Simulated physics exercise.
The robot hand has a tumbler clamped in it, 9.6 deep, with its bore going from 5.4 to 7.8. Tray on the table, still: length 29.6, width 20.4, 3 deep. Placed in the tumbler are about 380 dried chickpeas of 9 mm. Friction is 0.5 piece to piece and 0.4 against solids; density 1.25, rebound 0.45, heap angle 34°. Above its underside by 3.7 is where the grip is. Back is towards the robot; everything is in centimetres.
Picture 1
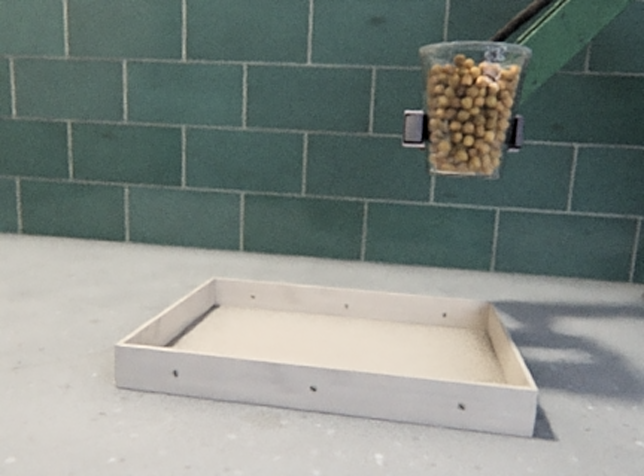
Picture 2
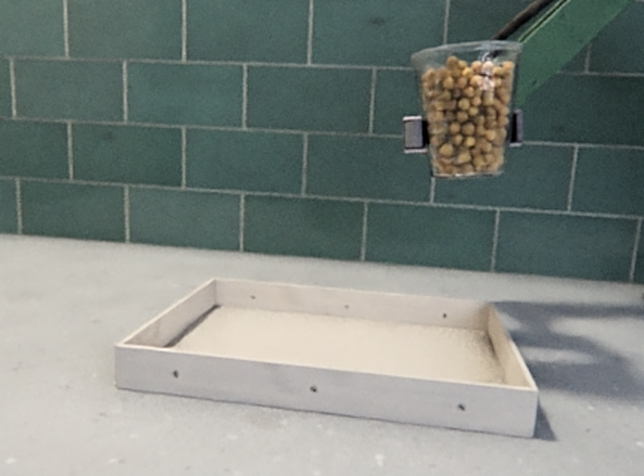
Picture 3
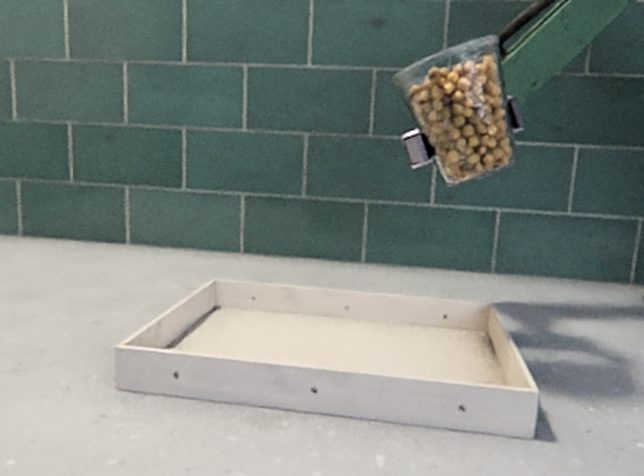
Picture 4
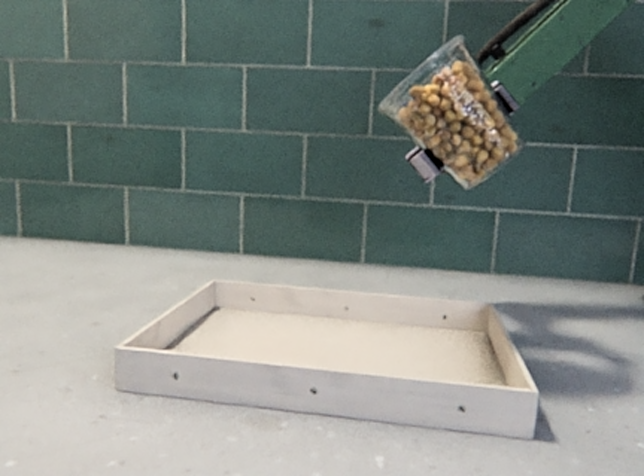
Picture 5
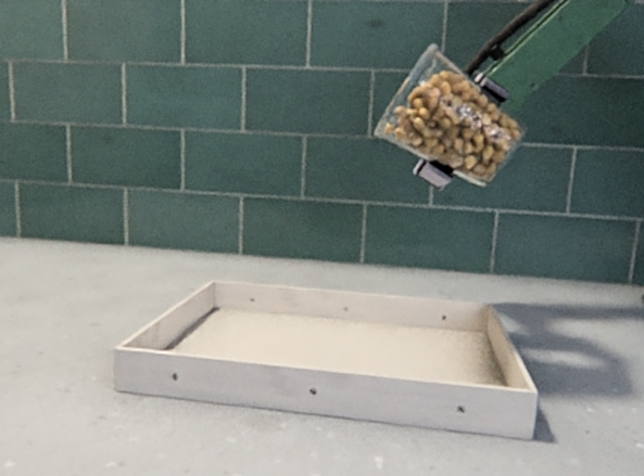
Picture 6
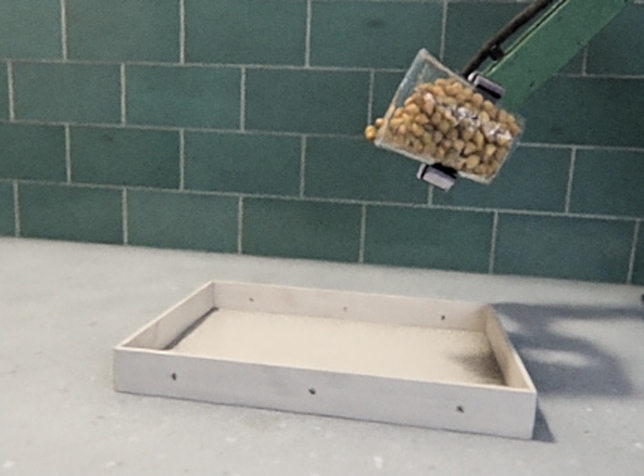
A green robot arm tilts a clear tumbler of chickpeas steeply left above a tray.
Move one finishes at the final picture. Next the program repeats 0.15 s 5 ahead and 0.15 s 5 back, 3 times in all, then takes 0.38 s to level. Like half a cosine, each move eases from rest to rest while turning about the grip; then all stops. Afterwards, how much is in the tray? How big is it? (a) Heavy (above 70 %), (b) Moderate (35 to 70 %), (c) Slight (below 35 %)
(b) Moderate (35 to 70 %).
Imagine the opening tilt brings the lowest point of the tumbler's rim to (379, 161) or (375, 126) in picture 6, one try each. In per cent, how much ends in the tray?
About 85 and 35 %.
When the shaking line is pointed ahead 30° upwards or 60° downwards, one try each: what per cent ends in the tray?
You'd get some 65 per cent with the first setting and some 15 per cent with the second.
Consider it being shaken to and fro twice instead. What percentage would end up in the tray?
In that case it would be roughly 50 per cent.
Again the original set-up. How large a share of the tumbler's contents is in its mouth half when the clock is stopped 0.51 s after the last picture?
About 60 percent.
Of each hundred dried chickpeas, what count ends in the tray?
I'd guess near 55 per cent.
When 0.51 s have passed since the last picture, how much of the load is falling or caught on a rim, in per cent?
It amounts to roughly 4 in a hundred.
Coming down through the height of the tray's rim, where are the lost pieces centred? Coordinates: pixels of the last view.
I'd put it somewhere near (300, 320).
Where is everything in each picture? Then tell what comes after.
The tumbler middle at (469, 116), level; upper third of the load around (472, 83), from x 430 to 515, top at y 60; 385 in the tumbler, in the first frame.
The tumbler middle at (467, 117), tilted 6° forward; upper third of the load around (470, 83), from x 425 to 510, top at y 65, in the second frame.
The tumbler middle at (463, 119), tilted 23° forward; upper third of the load around (462, 87), from x 415 to 505, top at y 60, in the third frame.
The tumbler middle at (458, 122), tilted 43° forward; upper third of the load around (452, 93), from x 400 to 510, top at y 65, in the fourth frame.
The tumbler middle at (455, 125), tilted 60° forward; upper third of the load around (445, 102), from x 390 to 510, top at y 75, in the fifth frame.
The tumbler middle at (453, 126), tilted 66° forward; upper third of the load around (446, 108), from x 370 to 510, top at y 80; 385 in the tumbler, in the sixth frame.
Then, 0.51 s on, tilted 66° forward, highest piece 22 above the table; 251 in the tumbler, 119 in the tray, 1 on the table or floor, 14 in flight or on a rim.
Then, 1.02 s on, tilted 50° forward, highest piece 22 above the table; 216 in the tray, 165 in the tumbler, 3 on the table or floor, 1 in flight or on a rim.
Then, 1.48 s on, level, highest piece 24 above the table; 217 in the tray, 165 in the tumbler, 3 on the table or floor.
Then, 2.53 s on, level, highest piece 24 above the table; 217 in the tray, 165 in the tumbler, 3 on the table or floor.
In the end, 217 in the tray, 165 in the tumbler, 3 on the table or floor. That is 56 % in the tray.
